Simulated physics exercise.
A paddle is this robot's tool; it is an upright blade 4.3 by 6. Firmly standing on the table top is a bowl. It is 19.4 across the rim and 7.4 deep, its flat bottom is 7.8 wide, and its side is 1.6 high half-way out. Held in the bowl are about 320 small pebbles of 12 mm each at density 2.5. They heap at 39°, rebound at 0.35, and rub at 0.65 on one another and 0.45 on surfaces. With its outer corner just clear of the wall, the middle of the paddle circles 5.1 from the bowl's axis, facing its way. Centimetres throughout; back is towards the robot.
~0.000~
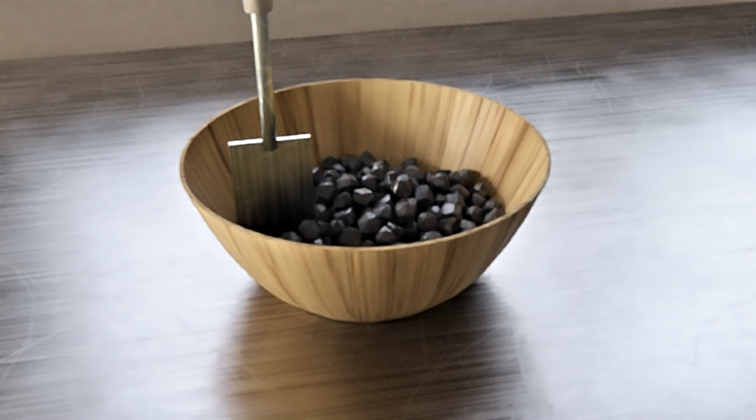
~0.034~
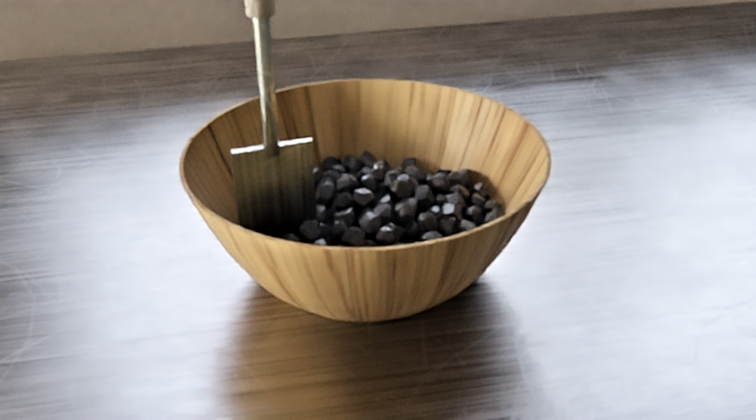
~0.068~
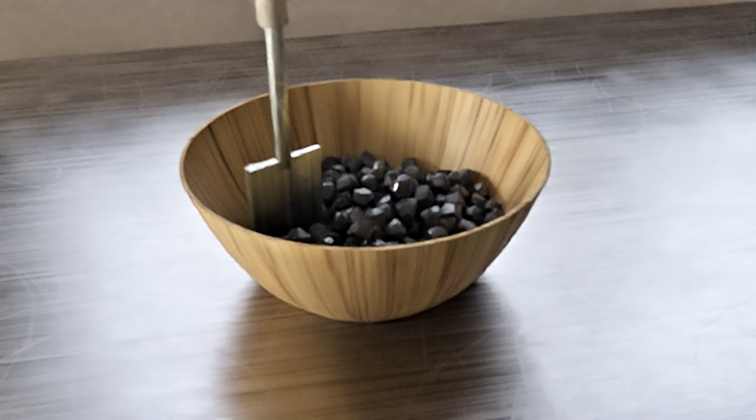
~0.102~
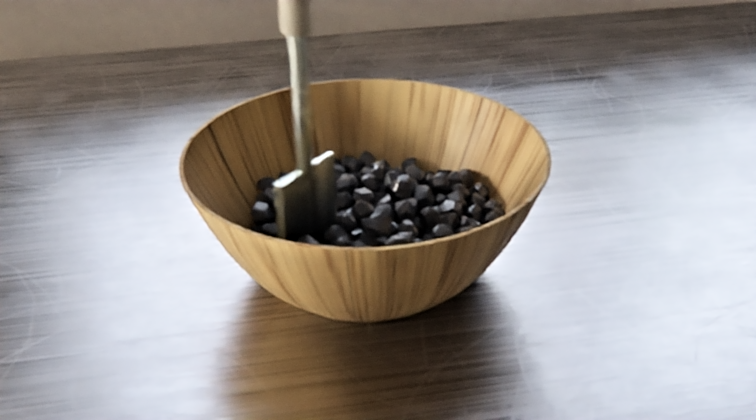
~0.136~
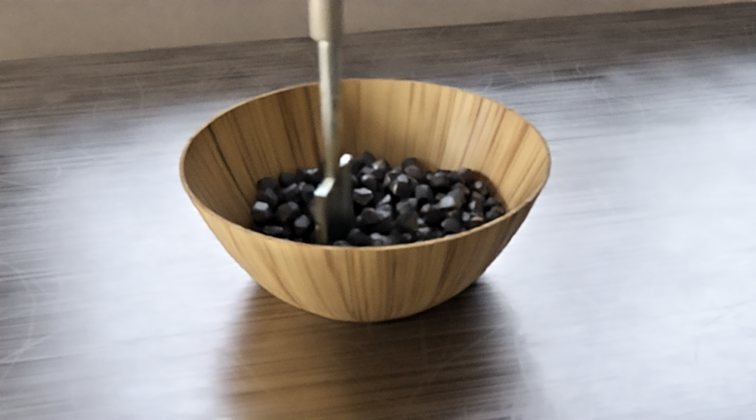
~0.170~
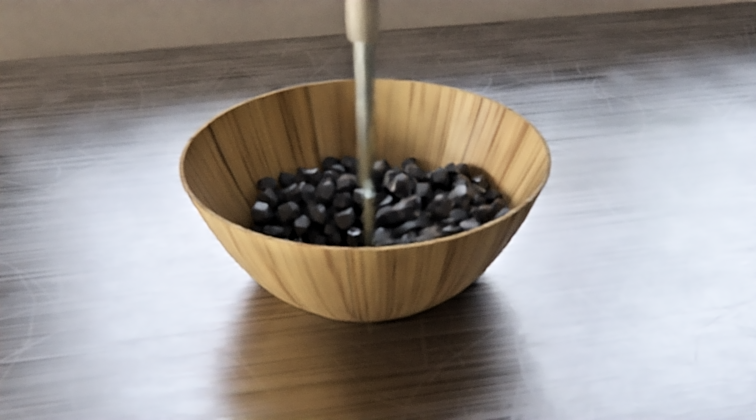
A wooden bowl with streaky tan grain stands on a dark, shiny table top, seen from slightly above by a still camera, with a pale wall behind. It holds a heap of small, black, faceted lumps, and an upright metal paddle on a thin rod reaches in at the left. The paddle moves slowly at first, then sweeps rightward through the lumps toward the middle, turning edge-on while the bowl stays put.
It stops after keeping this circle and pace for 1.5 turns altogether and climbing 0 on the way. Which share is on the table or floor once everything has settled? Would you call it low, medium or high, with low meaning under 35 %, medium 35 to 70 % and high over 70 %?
I would call it low, under 35 %.
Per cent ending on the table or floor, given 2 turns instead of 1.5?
It would be around 20 per cent.
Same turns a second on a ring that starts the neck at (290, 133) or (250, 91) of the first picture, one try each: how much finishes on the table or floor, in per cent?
Near 5 per cent and near 5 per cent, in that order.
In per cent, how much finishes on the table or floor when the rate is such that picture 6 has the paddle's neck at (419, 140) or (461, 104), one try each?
About 25 per cent, then about 45 per cent.
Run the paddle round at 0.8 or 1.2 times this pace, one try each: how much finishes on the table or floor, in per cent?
It would be some 10 and 20 percent respectively.
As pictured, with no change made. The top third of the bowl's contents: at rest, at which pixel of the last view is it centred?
Close to (421, 156).
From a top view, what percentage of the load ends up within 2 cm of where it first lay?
About 5 percent.
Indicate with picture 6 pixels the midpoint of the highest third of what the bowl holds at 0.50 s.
Roughly pixel (321, 137).
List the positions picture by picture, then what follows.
The paddle neck at (267, 113), 0° round; upper third of the load around (379, 210), from x 260 to 495, top at y 160; 319 in the bowl, in the first picture.
The paddle neck at (269, 119), 8° round; upper third of the load around (379, 210), from x 260 to 495, top at y 160, in the second picture.
The paddle neck at (282, 131), 26° round; upper third of the load around (377, 213), from x 260 to 495, top at y 160, in the third picture.
The paddle neck at (304, 141), 44° round; upper third of the load around (383, 212), from x 260 to 495, top at y 160, in the fourth picture.
The paddle neck at (333, 147), 63° round; upper third of the load around (398, 219), from x 260 to 495, top at y 160, in the fifth picture.
The paddle neck at (367, 148), 81° round; upper third of the load around (413, 217), from x 260 to 505, top at y 160; 319 in the bowl, in the sixth picture.
After 0.50 s, 260° round, highest piece 10 above the table; 309 in the bowl, 7 on the table or floor, 3 in flight or on the tool.
After 0.83 s, 80° round, highest piece 9 above the table; 298 in the bowl, 18 on the table or floor, 3 in flight or on the tool.
After 1.20 s, 180° round, highest piece 8 above the table; 283 in the bowl, 35 on the table or floor, 1 in flight or on the tool.
After 1.90 s, 180° round, highest piece 8 above the table; 283 in the bowl, 36 on the table or floor.
In the end, 283 in the bowl, 36 on the table or floor. That is 11 % on the table or floor.
